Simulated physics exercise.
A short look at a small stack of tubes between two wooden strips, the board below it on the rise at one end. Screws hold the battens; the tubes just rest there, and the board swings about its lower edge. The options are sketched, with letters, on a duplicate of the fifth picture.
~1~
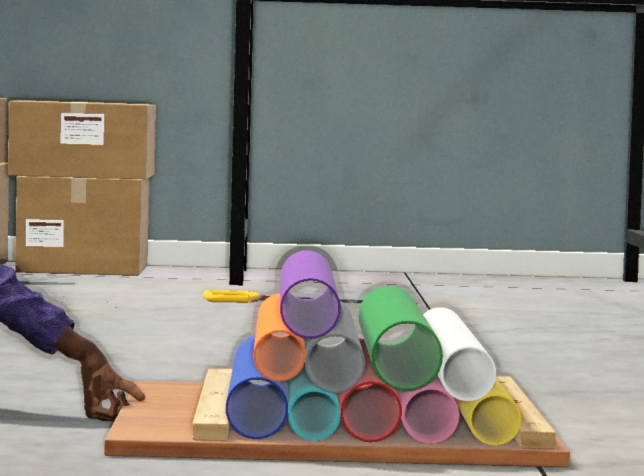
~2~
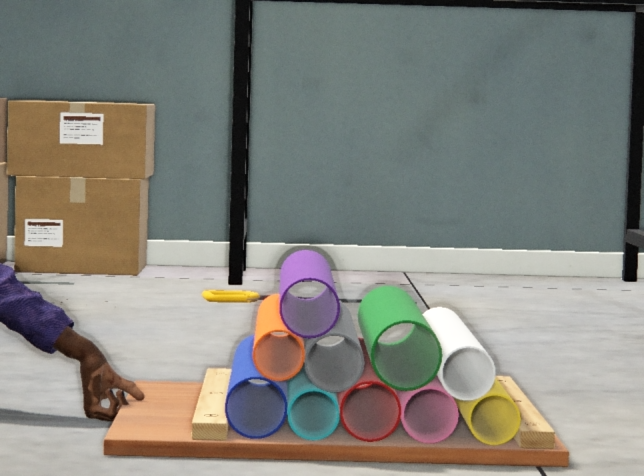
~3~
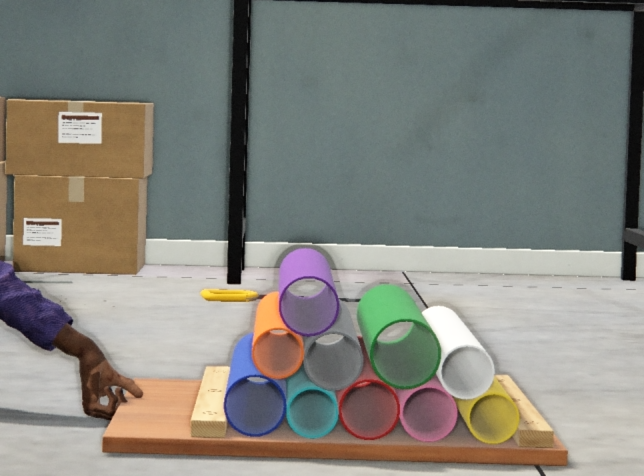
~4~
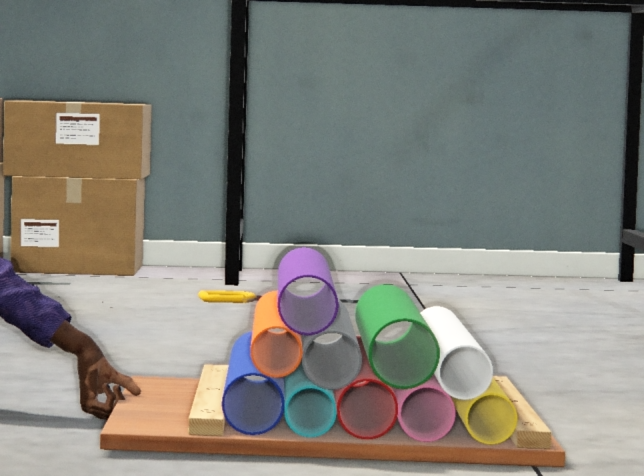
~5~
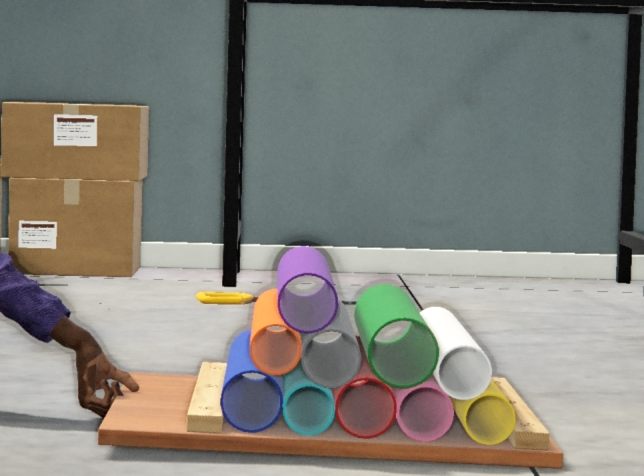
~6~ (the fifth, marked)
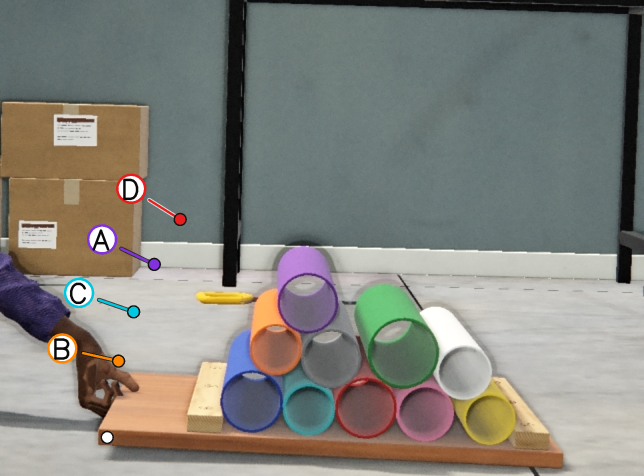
The view drifts very slightly, and little else changes as a dark-skinned hand in a purple sleeve stays at the left end of a wooden board. Colourful tubes, with a purple one on top, rest stacked between two wooden strips, keeping the same arrangement throughout.
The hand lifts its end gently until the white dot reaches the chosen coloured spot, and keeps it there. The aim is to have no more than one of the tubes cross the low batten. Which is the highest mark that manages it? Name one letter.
Stop at C.
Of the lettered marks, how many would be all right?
The number is two.
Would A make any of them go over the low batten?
Yes.
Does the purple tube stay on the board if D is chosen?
The purple tube: No.
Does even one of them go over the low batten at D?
Yes.
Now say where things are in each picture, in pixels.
Turquoise tube (314, 415); red tube (371, 411); pink tube (431, 415), in the first picture.
Pink tube (430, 415); yellow tube (494, 419), in the second picture.
Board (331, 410); white tube (466, 372), in the third picture.
Board (329, 409); blue tube (253, 404); turquoise tube (311, 411), in the fourth picture.
Board (327, 408); blue tube (252, 401); turquoise tube (309, 409), in the fifth picture.
On the copy, A at (154, 264); B at (118, 361); C at (134, 312); D at (180, 219); the white dot at (107, 437).
On C. First, board at 13°.
Then, board at 18°.
Finally, board at 18°, one over the low batten (white).
By contrast, A five over the low batten; B one over the low batten (white); D five over the low batten.
